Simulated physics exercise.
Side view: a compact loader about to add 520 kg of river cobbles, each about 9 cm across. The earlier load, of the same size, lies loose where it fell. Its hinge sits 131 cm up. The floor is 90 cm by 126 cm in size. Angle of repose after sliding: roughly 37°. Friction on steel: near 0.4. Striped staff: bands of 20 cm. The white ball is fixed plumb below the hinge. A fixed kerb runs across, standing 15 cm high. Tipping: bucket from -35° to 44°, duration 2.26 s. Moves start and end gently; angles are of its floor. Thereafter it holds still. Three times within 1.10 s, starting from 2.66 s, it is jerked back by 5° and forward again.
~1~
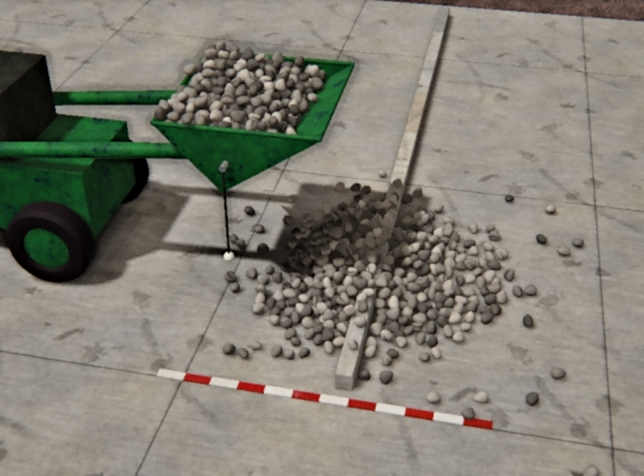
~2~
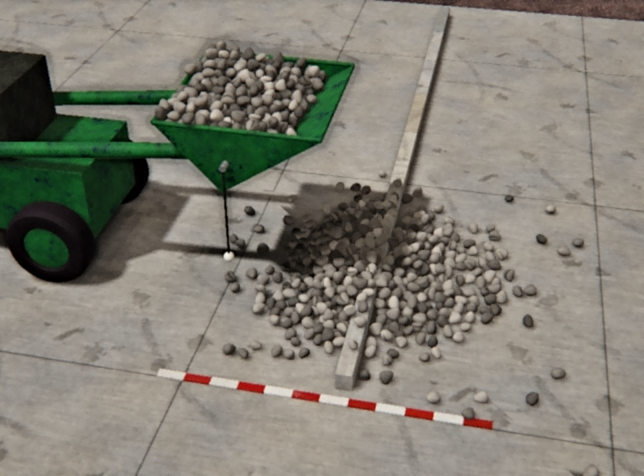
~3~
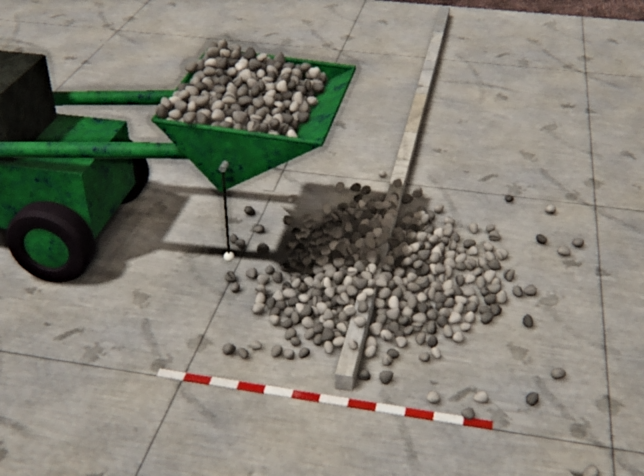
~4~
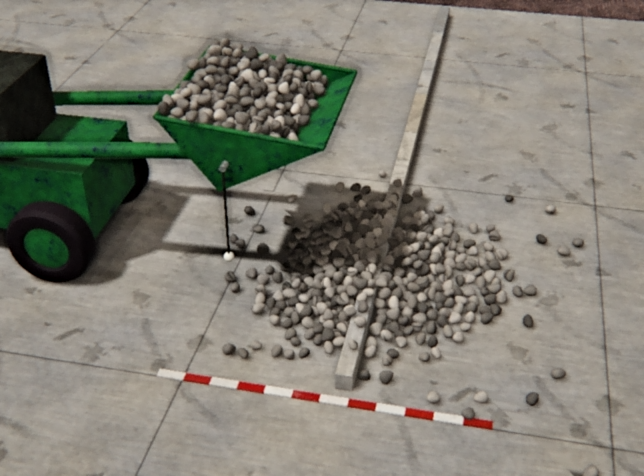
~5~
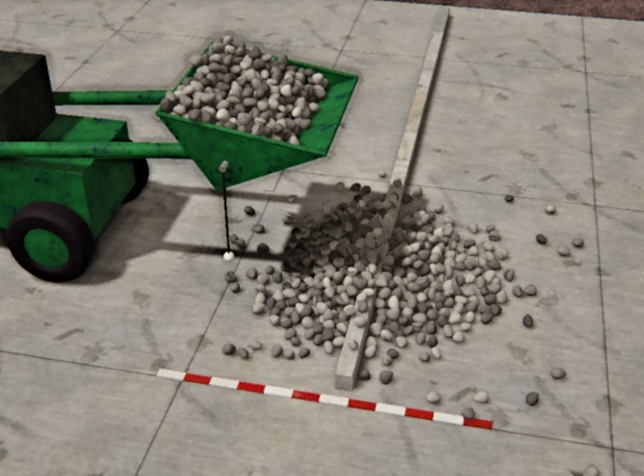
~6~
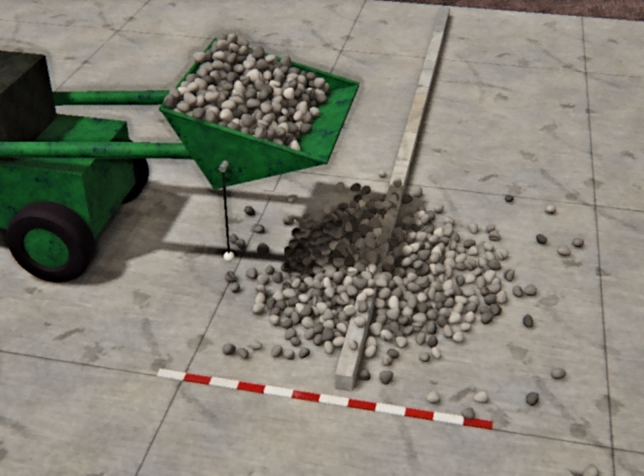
The clip opens on a green loader holding a bucket of grey cobbles, tilted back, beside a loose heap spread across a narrow kerb. The bucket barely moves at first, then tips slightly forward, its front lip lowering while the stones stay inside and the heap below remains still.
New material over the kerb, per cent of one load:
33 per cent.
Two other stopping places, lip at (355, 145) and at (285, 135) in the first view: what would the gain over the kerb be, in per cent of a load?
Case one about 70 %, case two about 5 %.
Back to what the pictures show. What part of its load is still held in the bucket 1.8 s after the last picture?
Close to 0 in a hundred is still held.
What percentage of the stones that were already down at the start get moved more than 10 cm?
I'd say roughly 15 per cent of them.
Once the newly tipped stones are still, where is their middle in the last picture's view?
(350, 256).
Then, 1.1 s after the last picture the floor is at 31°; in per cent of one load, 84 in the bucket, 76 on this side of the kerb, 40 over the kerb; the foremost stones are at (555, 299).
Then, 1.8 s after the last picture the floor is at 44°; in per cent of one load, 2 in the bucket, 134 on this side of the kerb, 64 over the kerb; the foremost stones are at (555, 299).
Then, 3.6 s after the last picture the floor is at 44°; in per cent of one load, 0 in the bucket, 127 on this side of the kerb, 73 over the kerb; the foremost stones are at (558, 296).
Then, 6.3 s after the last picture the floor is at 44°; in per cent of one load, 0 in the bucket, 127 on this side of the kerb, 73 over the kerb; the foremost stones are at (558, 296). Net gain over the kerb, 33.
